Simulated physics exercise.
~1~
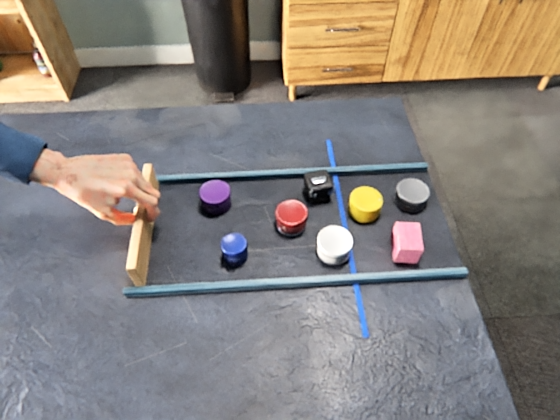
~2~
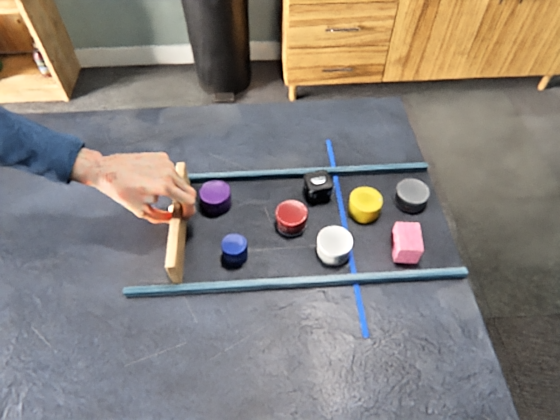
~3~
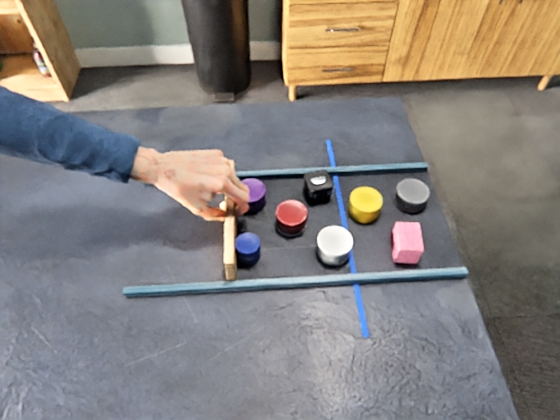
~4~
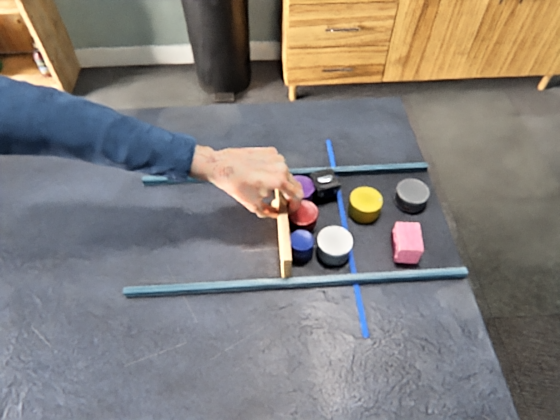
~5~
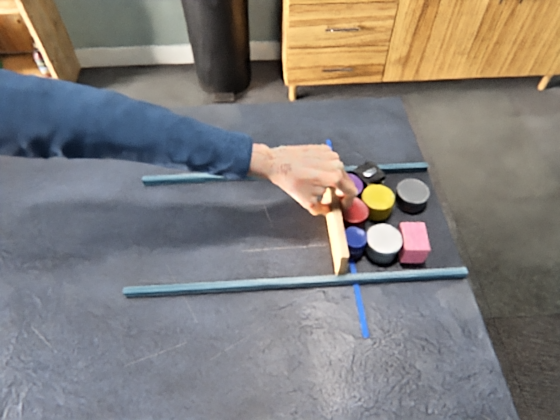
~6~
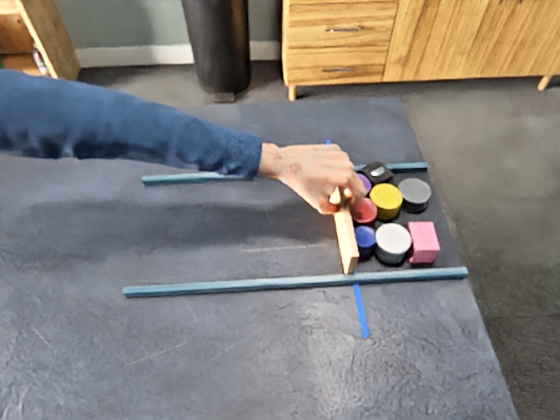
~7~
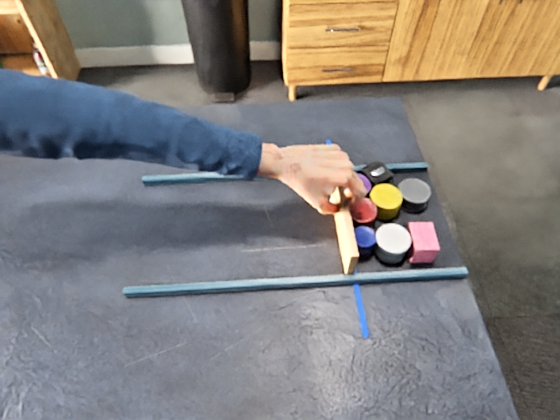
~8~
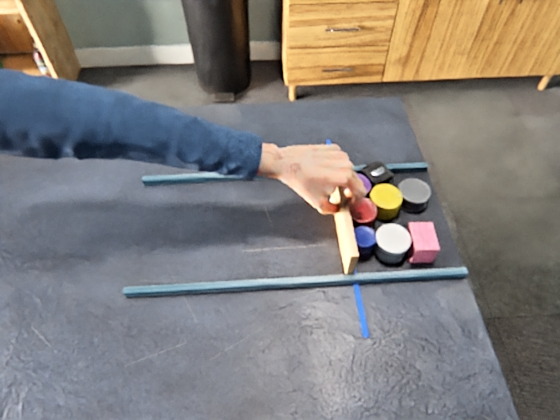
We see a hand slide an upright wooden board rightward between two rails, gathering purple, blue, red, black, white, yellow, grey and pink objects into a cluster. The board stops near the blue tape line, and all eight objects remain on the table.
